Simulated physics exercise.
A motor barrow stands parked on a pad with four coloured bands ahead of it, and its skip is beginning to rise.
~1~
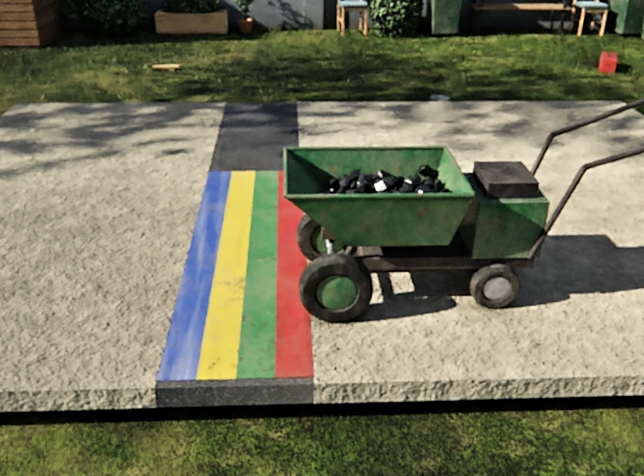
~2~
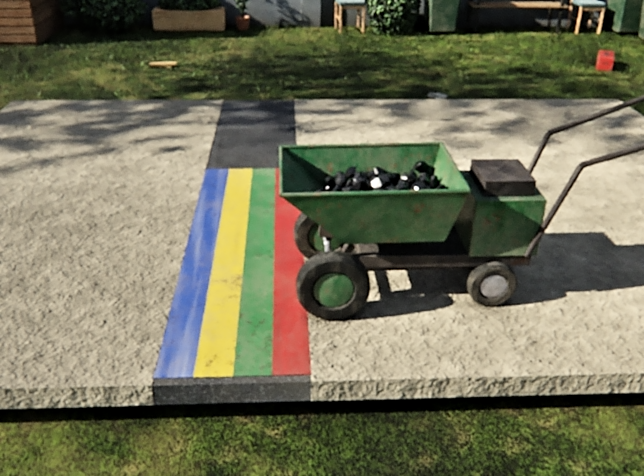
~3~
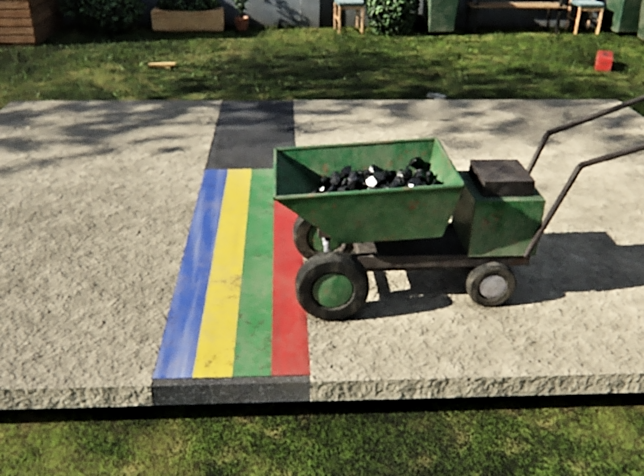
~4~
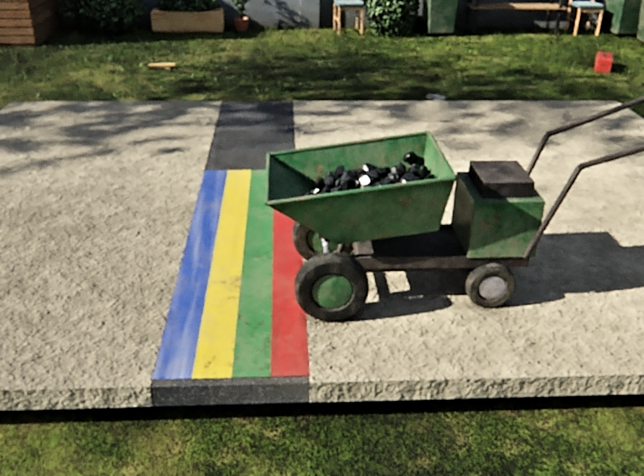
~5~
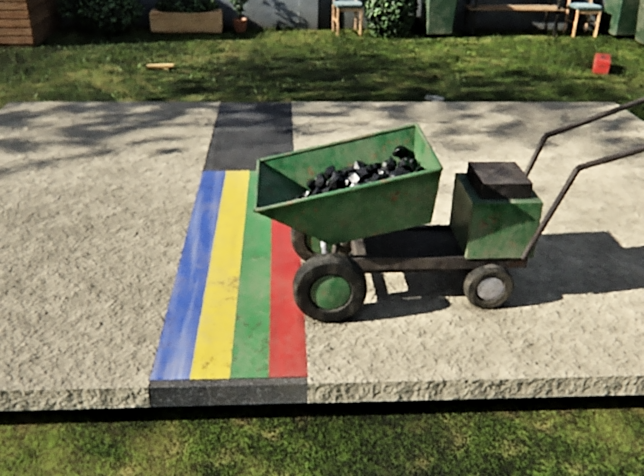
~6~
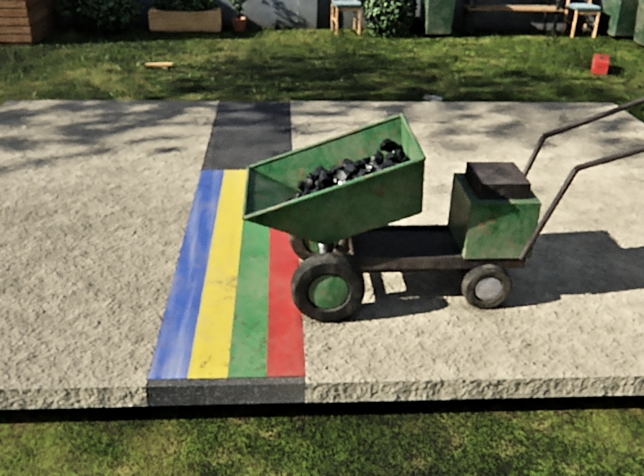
A green motor barrow loaded with black lumps stood on a pale pad beside red, green, yellow and blue bands, and its skip gradually tilted forward to the left, its back end rising.
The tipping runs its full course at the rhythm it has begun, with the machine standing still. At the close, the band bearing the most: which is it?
It is the blue band.
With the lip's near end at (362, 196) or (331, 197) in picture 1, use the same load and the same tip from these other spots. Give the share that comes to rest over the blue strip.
Roughly 10 per cent first, then roughly 20 per cent.
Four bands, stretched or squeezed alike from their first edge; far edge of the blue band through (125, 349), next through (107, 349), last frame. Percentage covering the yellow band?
Shares: Close to 30 %; close to 40 %.
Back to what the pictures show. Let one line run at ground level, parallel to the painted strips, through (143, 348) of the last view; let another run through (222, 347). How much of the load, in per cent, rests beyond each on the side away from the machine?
20 and 70 in a hundred.
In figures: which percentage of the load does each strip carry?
In per cent, approximately: Red 0, green 0, yellow 10, blue 35.
Soon after the last picture, skip tipped steeply; all in the skip.
A little later, skip tipped right over; most in the skip; a small part over the yellow strip; a small part over the blue strip.
Later still, skip tipped right over; about a third in the skip; a small part over the yellow strip; about a third over the blue strip; about a quarter off the paint.
At rest, skip tipped right over; about a third in the skip; none over the red strip; none over the green strip; a small part over the yellow strip; about a third over the blue strip; about a quarter off the paint.
